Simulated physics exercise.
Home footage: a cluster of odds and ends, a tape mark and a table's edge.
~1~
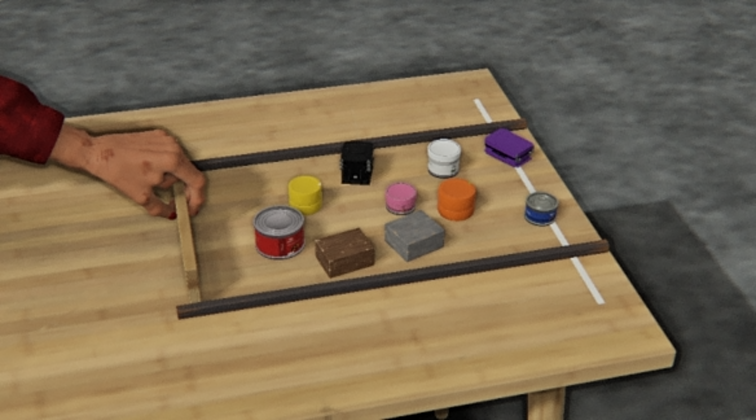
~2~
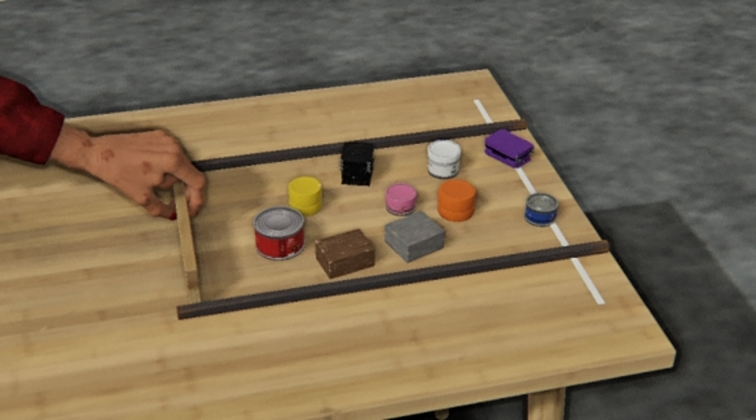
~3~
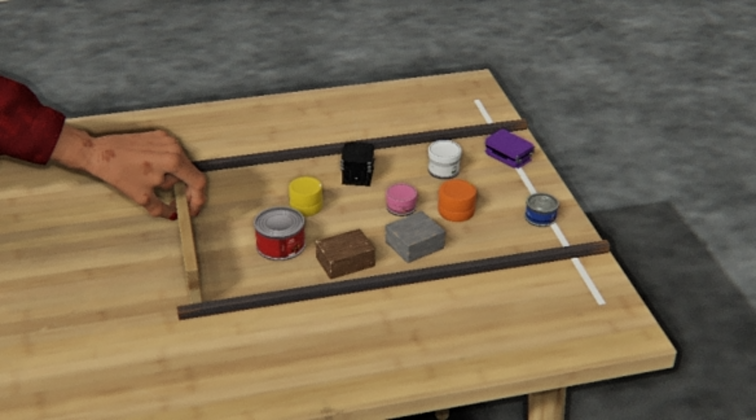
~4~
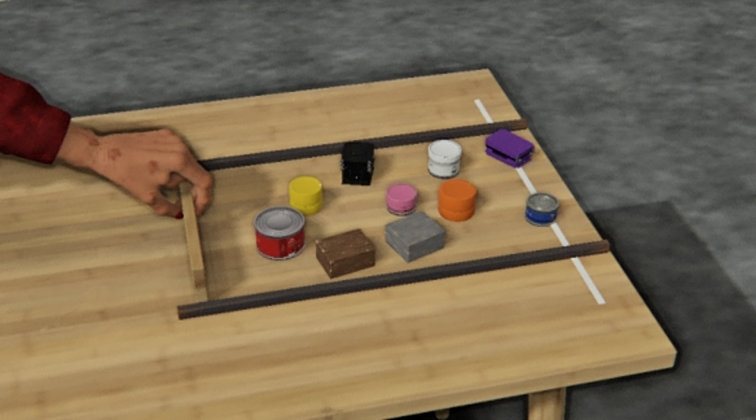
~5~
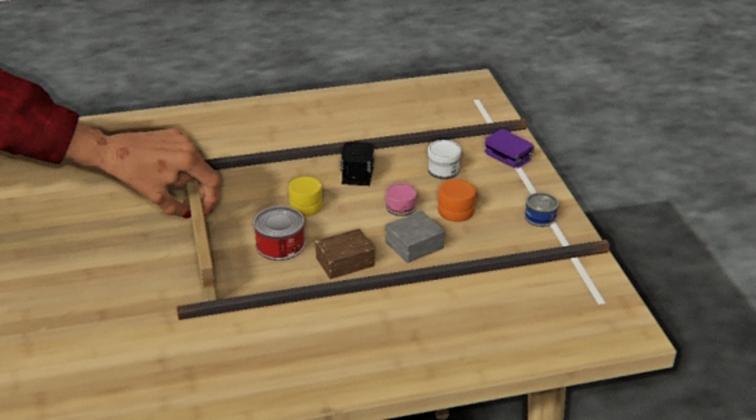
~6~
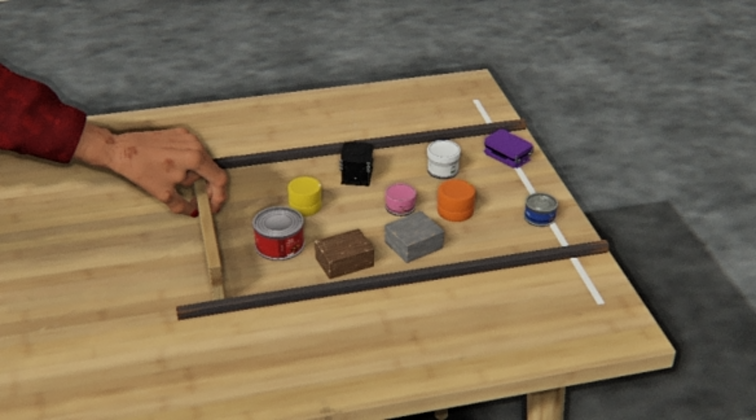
A hand in a dark red sleeve grips a wooden board at the left of a pale wooden table, seen from above at an angle over a grey floor. Between two dark rails sit red, yellow, black, brown, pink, grey, orange and white items, with a purple case and blue tin by white tape at right. The hand slides the board slightly right, while the items and camera stay still.
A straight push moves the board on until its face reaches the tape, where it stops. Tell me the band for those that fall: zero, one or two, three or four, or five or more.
Five plus tumble.
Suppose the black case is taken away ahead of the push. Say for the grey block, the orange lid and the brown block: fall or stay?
The grey block ends up below - the orange lid ends up below - the brown block remains.
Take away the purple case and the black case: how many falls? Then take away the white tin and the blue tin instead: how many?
3 for the first case, 3 for the second.
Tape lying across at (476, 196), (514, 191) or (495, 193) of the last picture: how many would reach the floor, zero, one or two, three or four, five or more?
Lab note - count per position: One to two; three or four; one to two.
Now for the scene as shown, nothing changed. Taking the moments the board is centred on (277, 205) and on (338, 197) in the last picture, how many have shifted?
1 by the first point, 4 by the second.
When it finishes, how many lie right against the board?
Number: 5.
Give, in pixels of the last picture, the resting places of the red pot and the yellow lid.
The red pot finishes at (565, 195); the yellow lid finishes at (533, 158).
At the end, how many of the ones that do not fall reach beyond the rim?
The count is 2.
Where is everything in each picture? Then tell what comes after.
In the first picture, purple case (508, 150); blue tin (541, 209); white tin (444, 159); board (183, 218); tape (530, 188).
In the second picture, blue tin (541, 210); yellow lid (306, 196).
In the third picture, white tin (444, 160); orange lid (457, 201).
In the fourth picture, purple case (509, 150); grey block (415, 236).
In the fifth picture, blue tin (541, 209); board (198, 216).
In the sixth picture, purple case (508, 150); blue tin (541, 210); white tin (443, 160); board (205, 215); tape (530, 188).
A little later, none off yet; purple case at rest near (508, 150); blue tin at rest near (541, 210); white tin at rest near (443, 160).
Next, none off yet; purple case at rest near (508, 150); blue tin moving near (550, 208); white tin shifted about its own width near (465, 157).
When it is over, the number that fall off is five or more; down, grey block, orange lid, white tin, blue tin and purple case.
